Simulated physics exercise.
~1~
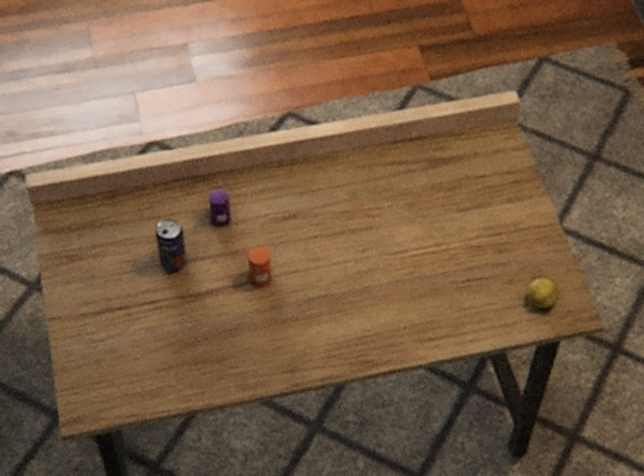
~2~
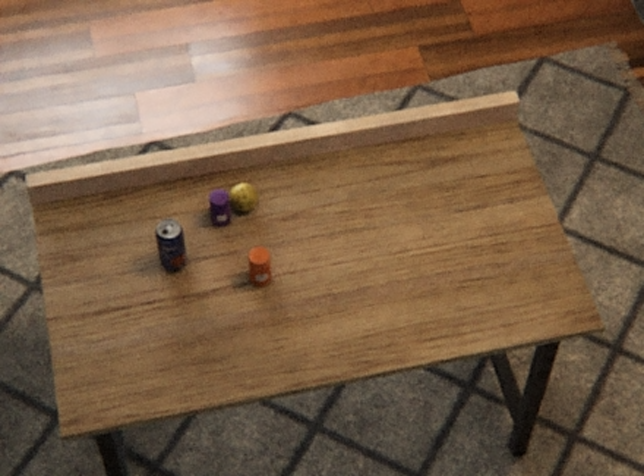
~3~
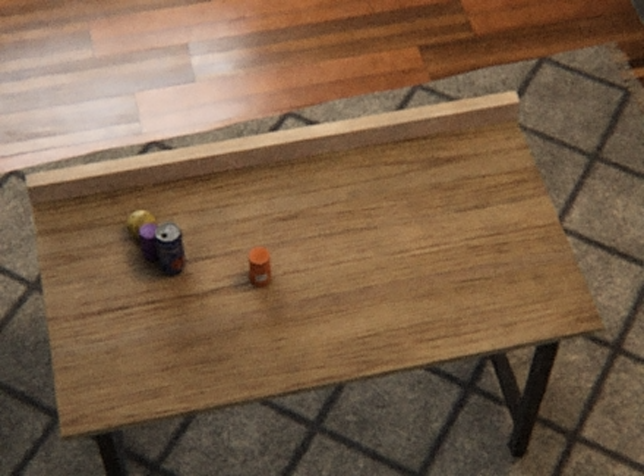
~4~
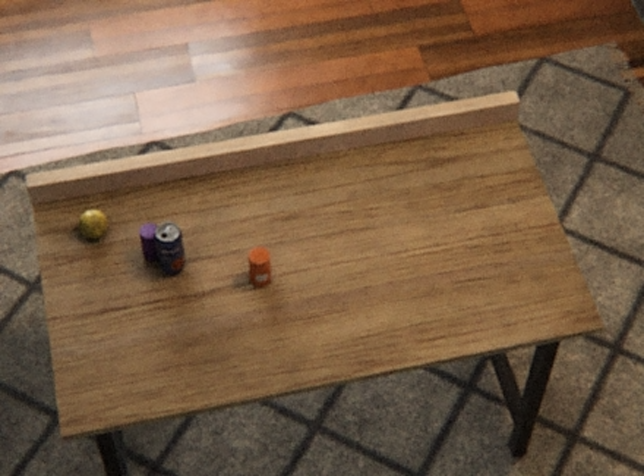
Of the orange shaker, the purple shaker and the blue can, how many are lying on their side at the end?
None of them are lying on their side. The orange shaker, the purple shaker and the blue can are all still upright at the end.
In the video, a yellow ball travels leftward from the right side of a wooden table to the raised far edge, beside a purple shaker. The shaker shifts left, ending upright against a blue can, and the ball rolls farther left while the can and orange shaker stay put.
